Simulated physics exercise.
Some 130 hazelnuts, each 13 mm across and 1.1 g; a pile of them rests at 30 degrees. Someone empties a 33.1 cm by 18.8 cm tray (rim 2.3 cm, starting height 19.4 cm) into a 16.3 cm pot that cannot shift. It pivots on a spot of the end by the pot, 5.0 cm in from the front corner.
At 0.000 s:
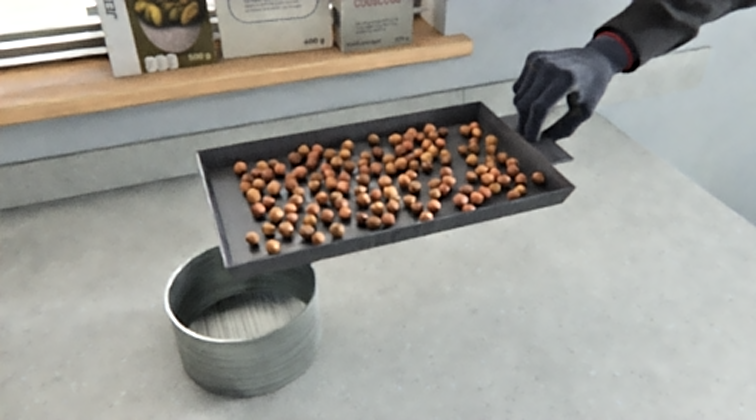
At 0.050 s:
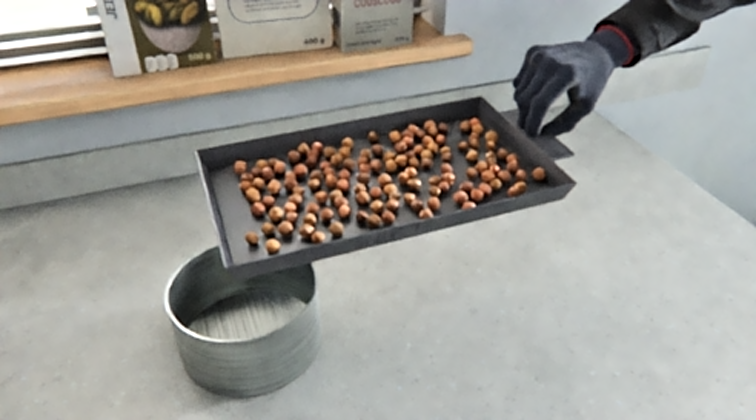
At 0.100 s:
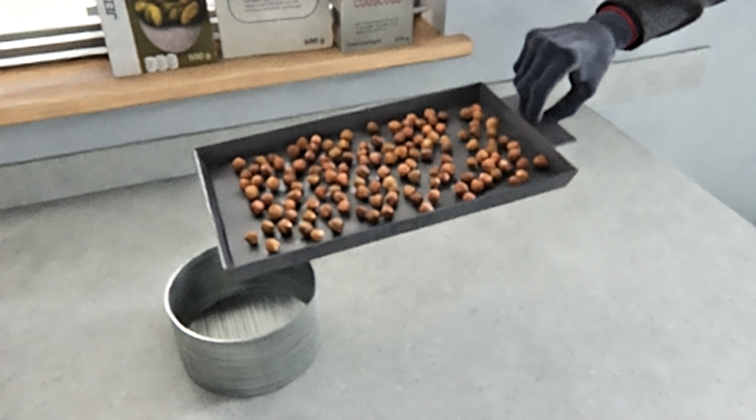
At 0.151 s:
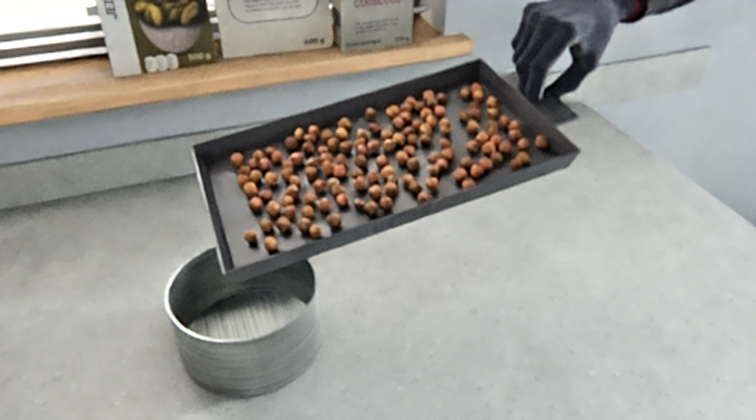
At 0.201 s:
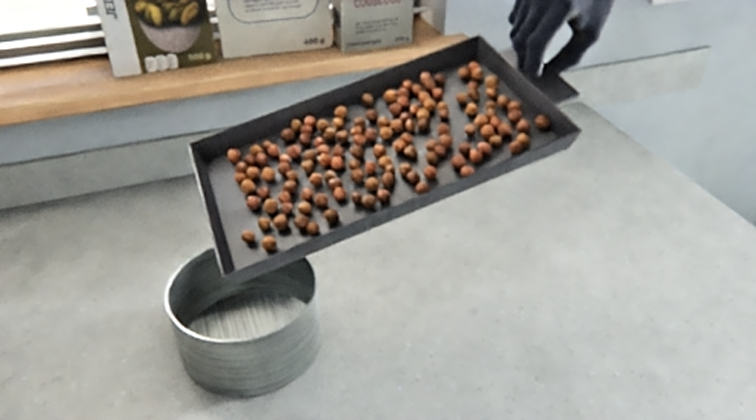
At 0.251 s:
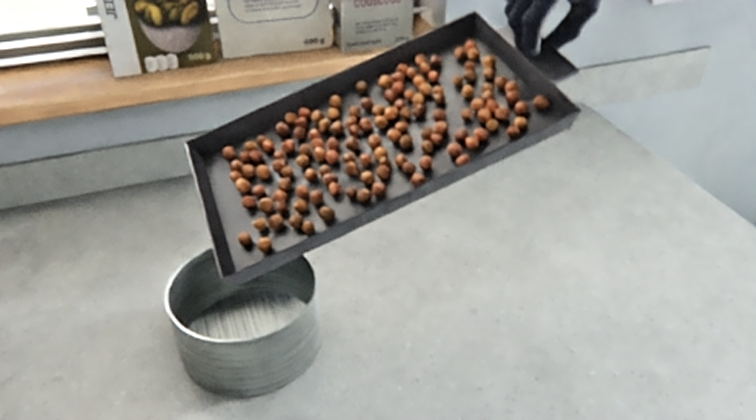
On a grey countertop below a wooden windowsill, a gloved hand raised the right end of a dark tray of hazelnuts, tilting it steadily down toward the left above a round metal pot.
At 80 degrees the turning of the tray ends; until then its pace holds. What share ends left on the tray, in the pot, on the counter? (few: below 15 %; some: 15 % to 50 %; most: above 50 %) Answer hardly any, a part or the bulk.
Left on the tray: Hardly any; in the pot: Hardly any; on the counter: The bulk.
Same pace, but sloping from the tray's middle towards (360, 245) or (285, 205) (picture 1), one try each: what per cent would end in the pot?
Some 0 and 30 per cent.
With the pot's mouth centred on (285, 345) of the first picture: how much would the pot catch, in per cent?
About 25 per cent.
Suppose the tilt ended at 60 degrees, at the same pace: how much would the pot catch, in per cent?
In that case some 0 per cent.
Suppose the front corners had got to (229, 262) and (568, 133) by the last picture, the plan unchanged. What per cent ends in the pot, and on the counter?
Pot 35, counter 65.
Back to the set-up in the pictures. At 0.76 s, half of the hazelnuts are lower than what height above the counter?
Roughly 22 cm.
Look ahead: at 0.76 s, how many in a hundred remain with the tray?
Some 75 per cent of the load.
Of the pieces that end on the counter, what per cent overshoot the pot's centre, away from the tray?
Some 90 per cent.
After 0.55 s, tilt 49 degrees; the tray holds 100 %, the pot 0 %.
After 0.76 s, tilt 70 degrees; the tray holds 75 %, the pot 0 %.
After 1.07 s, tilt 80 degrees; the tray holds 20 %, the pot 0 %.
In the end, at 2.5 s, tray 0 %, pot 0 %, counter 100 %.
